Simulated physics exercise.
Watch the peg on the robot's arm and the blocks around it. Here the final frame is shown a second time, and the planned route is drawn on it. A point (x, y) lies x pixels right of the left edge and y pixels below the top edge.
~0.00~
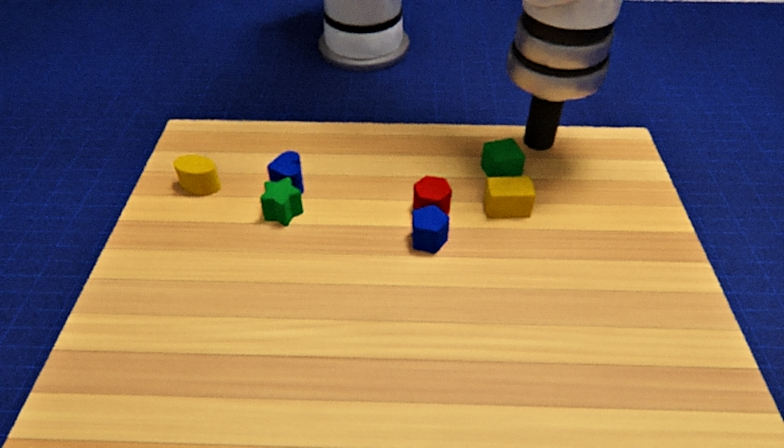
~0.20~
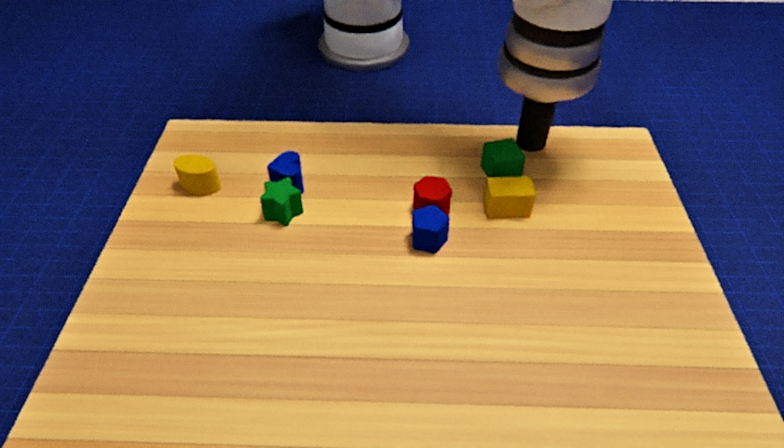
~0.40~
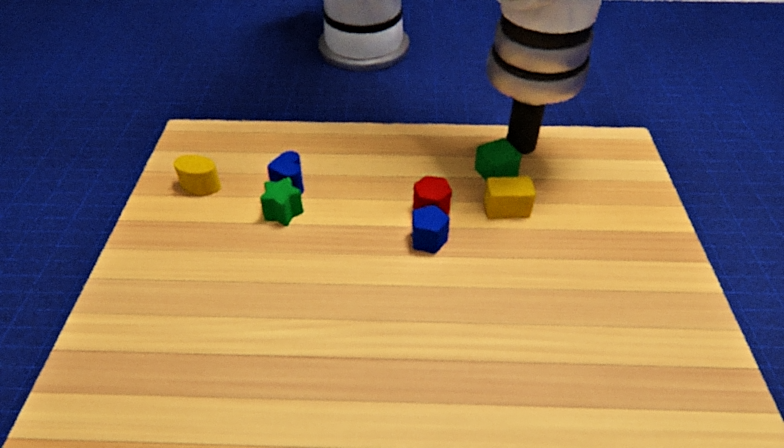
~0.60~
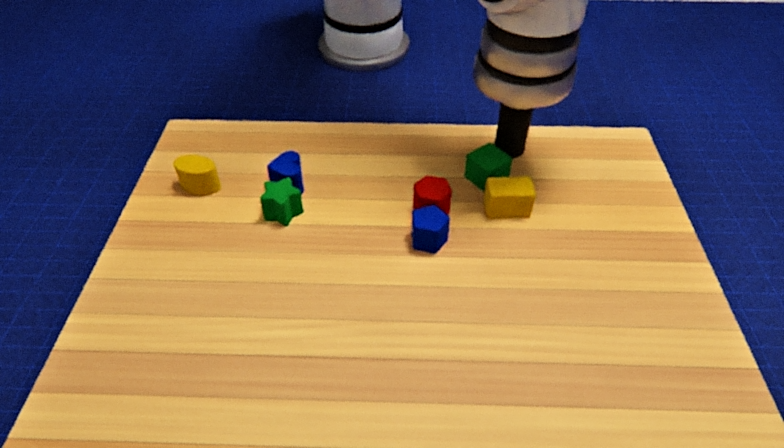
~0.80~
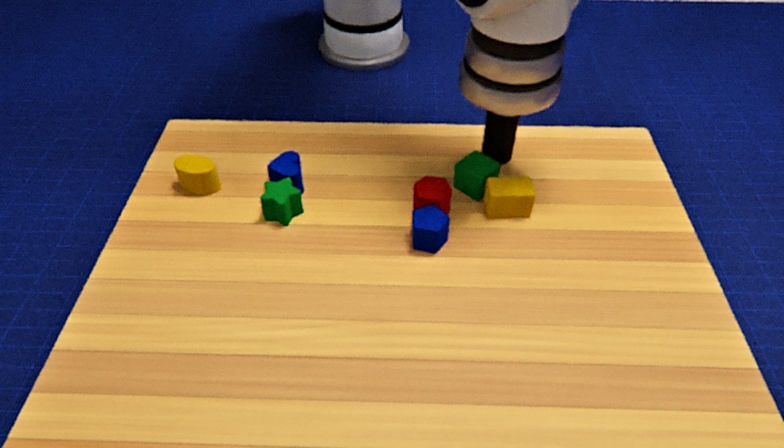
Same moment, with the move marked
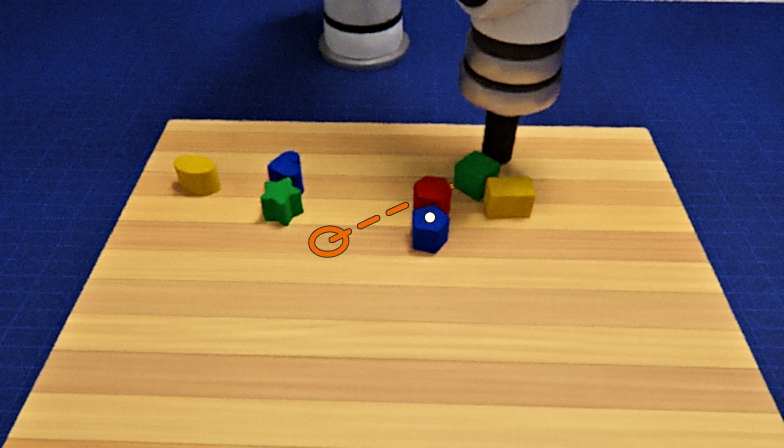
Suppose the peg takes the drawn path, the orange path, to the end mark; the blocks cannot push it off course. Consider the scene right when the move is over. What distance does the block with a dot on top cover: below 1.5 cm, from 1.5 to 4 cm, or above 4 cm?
It gets moved under 1.5 cm.
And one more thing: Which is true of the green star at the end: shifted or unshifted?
It ends up on the same spot.
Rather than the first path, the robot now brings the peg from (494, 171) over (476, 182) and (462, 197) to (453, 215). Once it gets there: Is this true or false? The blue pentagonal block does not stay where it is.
That claim is true.
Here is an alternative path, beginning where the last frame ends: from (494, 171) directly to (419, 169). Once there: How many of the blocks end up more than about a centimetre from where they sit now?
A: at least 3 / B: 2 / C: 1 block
(C)
Drawn move, from (494, 171) over (414, 202) to (329, 241); the dot is on the blue pentagonal block.
The first path, step by step. One third of the way, peg at (442, 176); blue pentagonal block at (430, 222); red six-sided block at (400, 204), turned 35° anticlockwise; green square piece at (424, 187).
Two thirds of the way, peg at (385, 200); blue pentagonal block at (430, 222), turned 15° anticlockwise; red six-sided block at (361, 243), turned 65° anticlockwise; green square piece at (372, 216), turned 35° anticlockwise.
At the end, peg at (327, 227); green star still; blue pentagonal block at (430, 222), turned 15° anticlockwise; red six-sided block at (347, 274), turned 100° anticlockwise; green square piece at (336, 245), turned 70° anticlockwise; yellow rectangle still.
